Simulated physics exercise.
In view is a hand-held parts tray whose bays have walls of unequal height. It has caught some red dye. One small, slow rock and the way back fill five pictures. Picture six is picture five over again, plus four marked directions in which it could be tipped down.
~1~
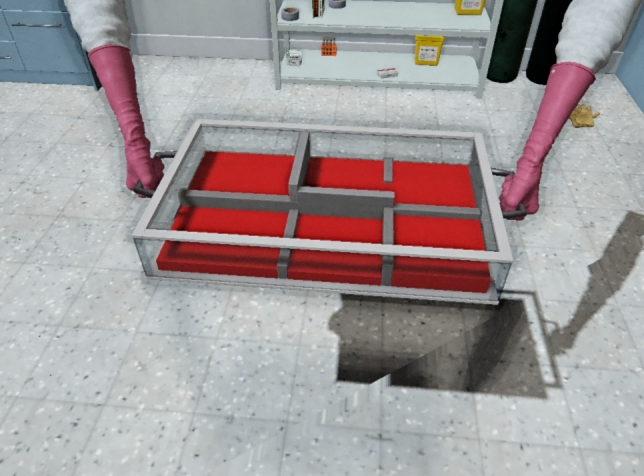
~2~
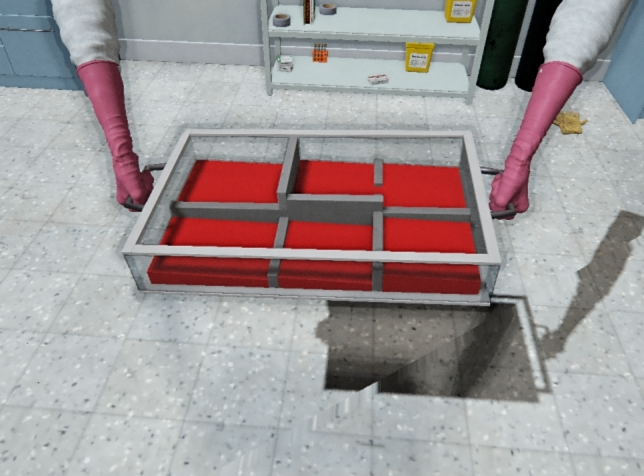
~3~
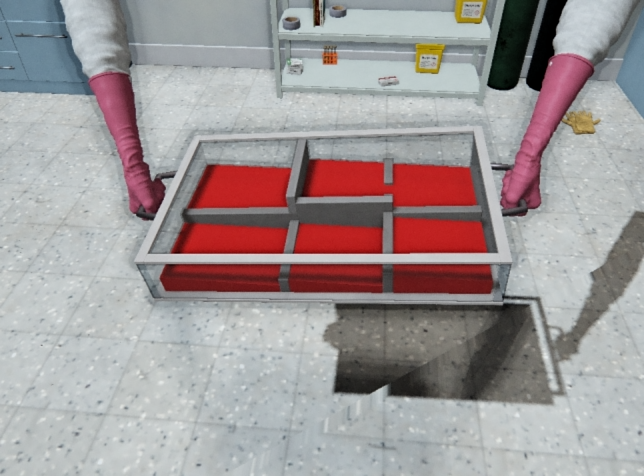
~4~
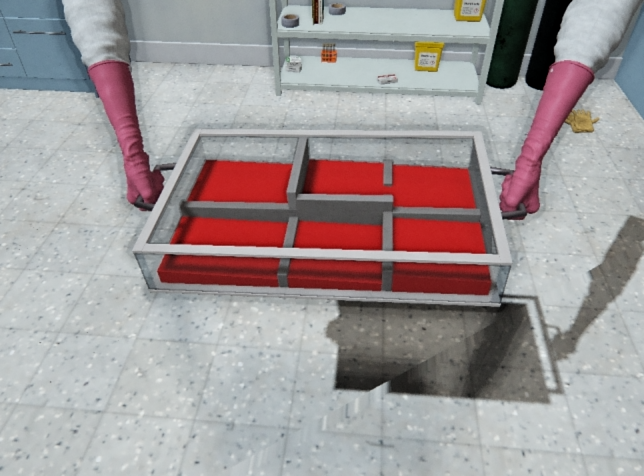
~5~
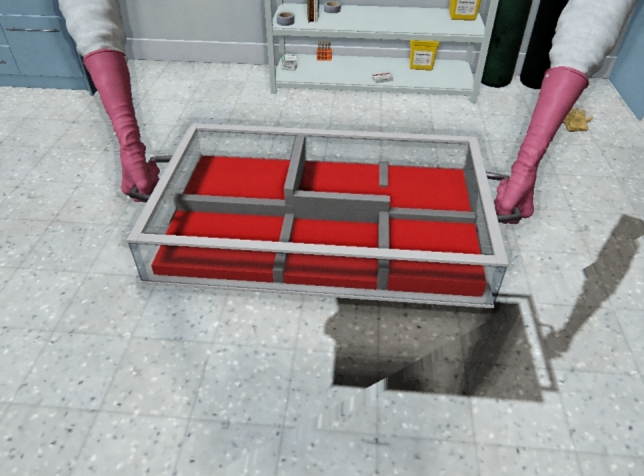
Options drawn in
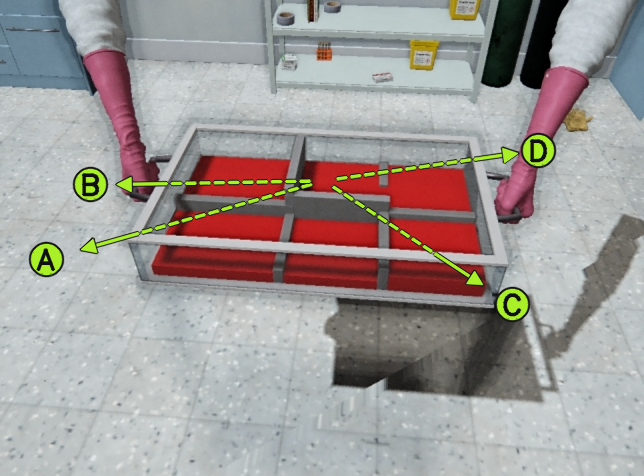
In a tiled room with pale speckled flooring, seen from above and in front, a white shelf with small items and dark cylinders stands behind. Two hands in long pink gloves hold a clear, grey-rimmed tray with six bays of red dye, its shadow on the floor at right. The hands tip the tray slightly down toward the front left, then level it again, while the view shifts slightly.
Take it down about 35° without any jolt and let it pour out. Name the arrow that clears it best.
Arrow C does it best.
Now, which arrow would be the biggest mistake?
That would be B.
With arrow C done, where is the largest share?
It is the front right one.
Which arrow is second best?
That is arrow A.
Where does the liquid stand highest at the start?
It is the front right one.
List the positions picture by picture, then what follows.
The tray is level; deepest in the front right bay, at (436, 243), shallowest in the front middle, in the first frame.
Tipped about 4° down to the front left; no wall is crossed, in the second frame.
Tipped about 6° down to the front left; no wall is crossed, in the third frame.
Tipped about 3° down to the front left; no wall is crossed, in the fourth frame.
The tray is level; deepest in the front right bay, at (431, 247), shallowest in the front middle, in the fifth frame.
On the marked copy, A ends at (86, 248); B ends at (122, 184); C ends at (478, 282); D ends at (512, 153).
Choosing A, about 32 % stays in the tray, the largest part in the front left bay.
Choosing B, about 61 % stays in the tray, the largest part in the front left bay.
Choosing C, about 24 % stays in the tray, the largest part in the front right bay.
Choosing D, about 45 % stays in the tray, the largest part in the back right bay.
